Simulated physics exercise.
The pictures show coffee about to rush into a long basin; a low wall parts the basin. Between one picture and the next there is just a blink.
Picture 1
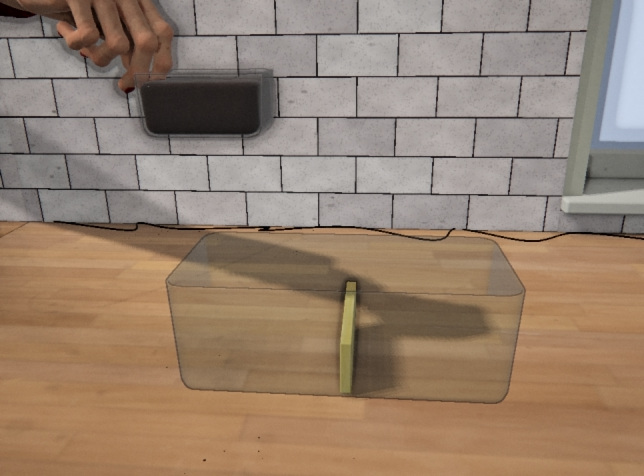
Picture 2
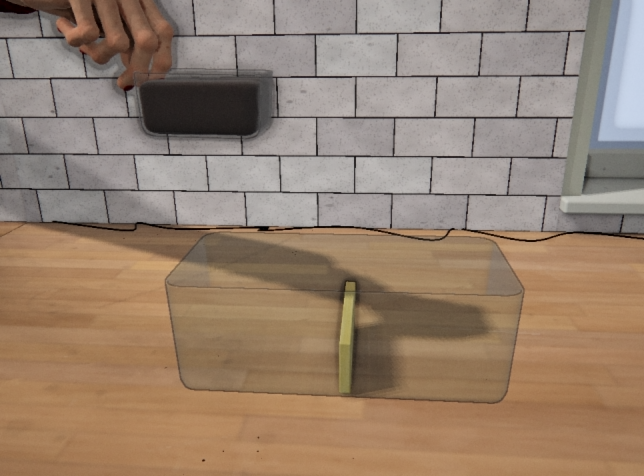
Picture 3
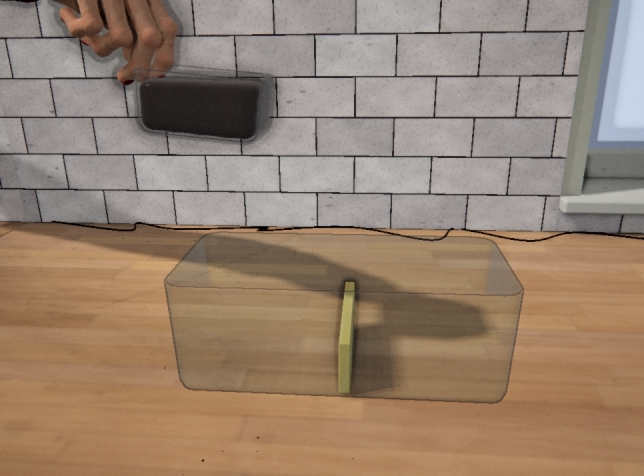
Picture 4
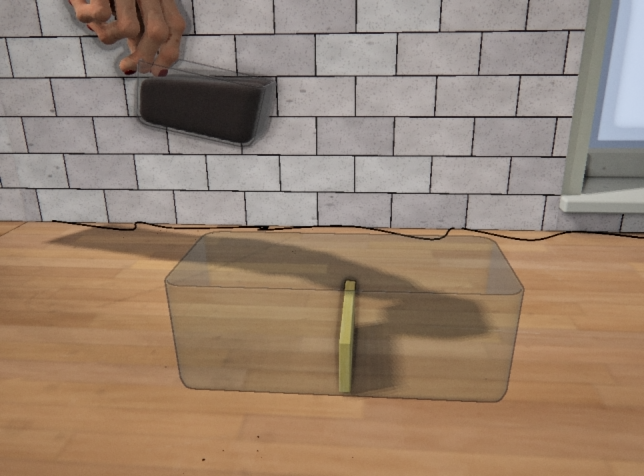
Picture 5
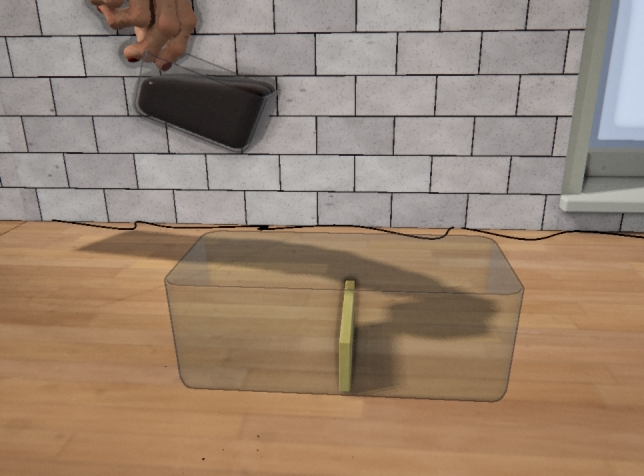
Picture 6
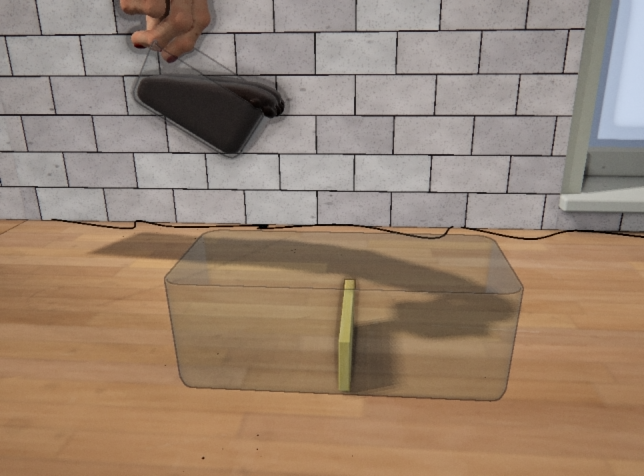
On a wooden surface before a pale brick wall, a hand above a long clear basin with a low dividing wall gradually tilts a dark-filled container down to the right, and dark liquid reaches past its right rim.
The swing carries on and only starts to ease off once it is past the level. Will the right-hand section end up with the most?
No, the left-hand one will.
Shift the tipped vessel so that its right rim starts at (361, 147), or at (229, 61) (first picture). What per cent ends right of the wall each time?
The first start yields 95 per cent, the second 5 per cent.
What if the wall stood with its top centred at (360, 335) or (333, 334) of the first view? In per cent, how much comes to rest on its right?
Estimated: 20 % first, 65 % second.
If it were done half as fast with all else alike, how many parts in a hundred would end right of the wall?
I'd estimate about 45 percent ends up there.
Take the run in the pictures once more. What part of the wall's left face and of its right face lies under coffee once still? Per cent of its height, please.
20 per cent left, 10 per cent right.
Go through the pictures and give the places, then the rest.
In the first picture, it leans 0°; its right rim is at (266, 73); the coffee meets the walls at (154, 82) and (265, 81); the long basin's rim runs from (187, 257) to (509, 265); the wall's top is at (349, 310).
In the second picture, it leans 1°; its right rim is at (266, 75); the coffee meets the walls at (153, 81) and (265, 81).
In the third picture, it leans 6°; its right rim is at (267, 80); the coffee meets the walls at (155, 80) and (266, 83).
In the fourth picture, it leans 12°; its right rim is at (270, 87); the coffee meets the walls at (155, 79) and (269, 84).
In the fifth picture, it leans 21°; its right rim is at (271, 97); the coffee meets the walls at (155, 79) and (273, 88); 1 per cent is over the edge.
In the sixth picture, it leans 32°; its right rim is at (271, 108); the coffee meets the walls at (154, 77) and (267, 96); 7 per cent is over the edge.
A moment on, the tilt is 93° and 17 per cent is still to pour, 19 is left of the wall and 12 right of it.
Next, the tilt is 103° and 3 per cent is still to pour, 63 is left of the wall and 28 right of it.
Then the tilt is 103° and 0 per cent is still to pour, 68 is left of the wall and 28 right of it.
Later the tilt is 103° and 0 per cent is still to pour, 70 is left of the wall and 29 right of it.
At rest 70 per cent lies left of the wall, 29 right of it and 2 outside.
